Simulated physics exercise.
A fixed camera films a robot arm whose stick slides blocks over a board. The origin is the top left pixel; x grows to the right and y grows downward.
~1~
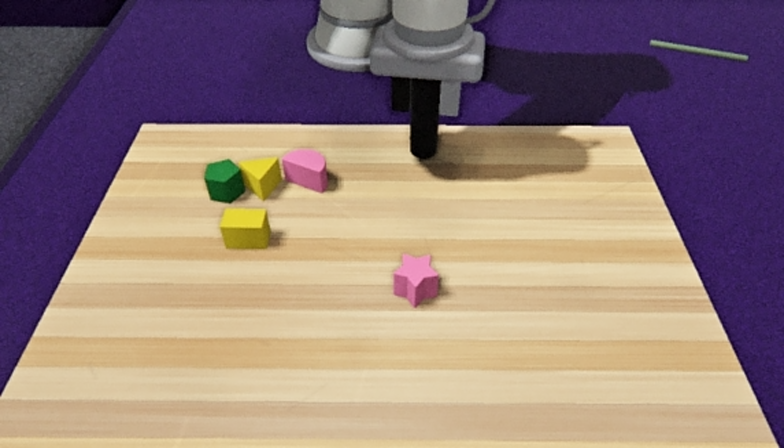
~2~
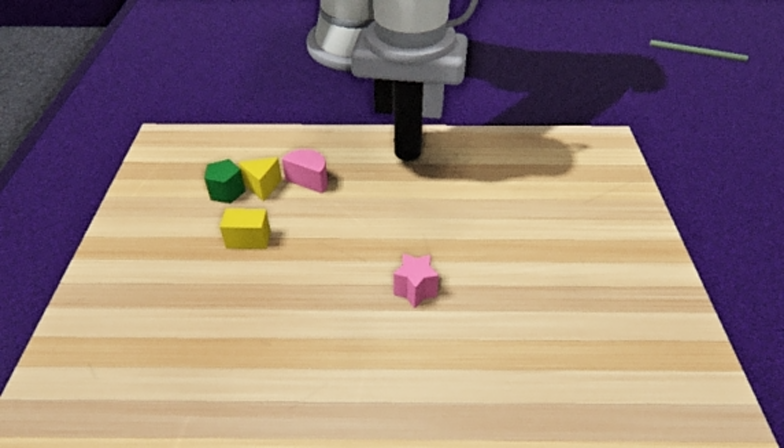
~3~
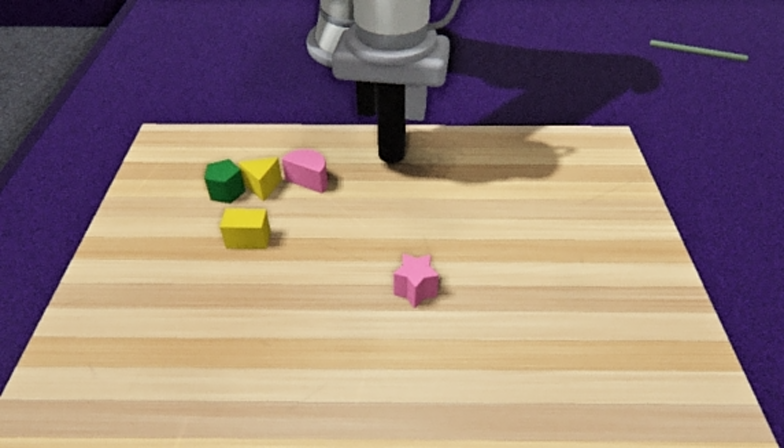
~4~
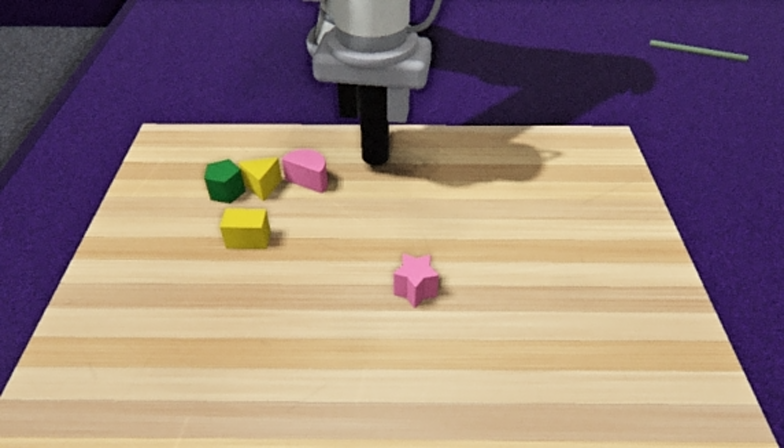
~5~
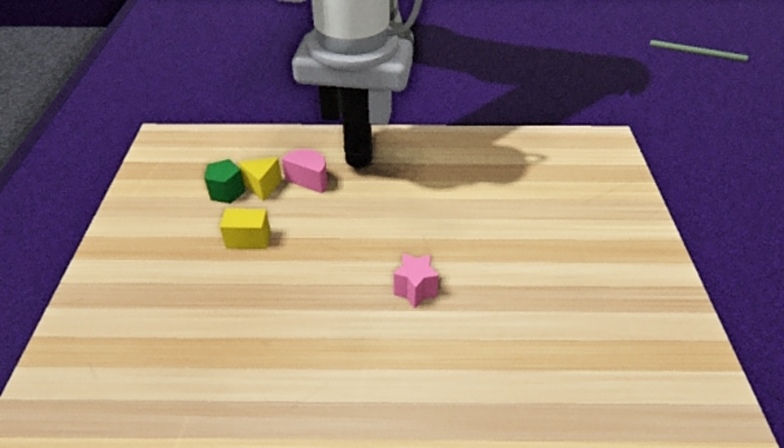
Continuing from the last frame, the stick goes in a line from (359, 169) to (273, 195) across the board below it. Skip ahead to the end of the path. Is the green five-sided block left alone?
No, I don't think so.
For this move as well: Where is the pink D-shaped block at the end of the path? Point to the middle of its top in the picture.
In the picture, that point is around (244, 163).
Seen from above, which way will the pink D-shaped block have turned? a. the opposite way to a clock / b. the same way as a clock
It's b.
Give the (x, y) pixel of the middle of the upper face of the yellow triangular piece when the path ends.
That would be at about pixel (228, 154).
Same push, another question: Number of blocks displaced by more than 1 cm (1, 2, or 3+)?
I expect three or more blocks to move.
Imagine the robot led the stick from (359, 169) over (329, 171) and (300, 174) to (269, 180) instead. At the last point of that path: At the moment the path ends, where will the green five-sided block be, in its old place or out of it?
It gets moved.
The first path, step by step. One third of the way, stick at (330, 169); yellow triangular piece at (256, 165); pink D-shaped block at (297, 159).
Two thirds of the way, stick at (301, 178); green five-sided block at (214, 172); yellow triangular piece at (246, 159), turned 30° anticlockwise; pink D-shaped block at (270, 160), turned 55° clockwise.
At the end, stick at (272, 186); green five-sided block at (205, 172), turned 10° anticlockwise; yellow oblong block not moved; yellow triangular piece at (228, 154); pink D-shaped block at (244, 163), turned 90° clockwise.
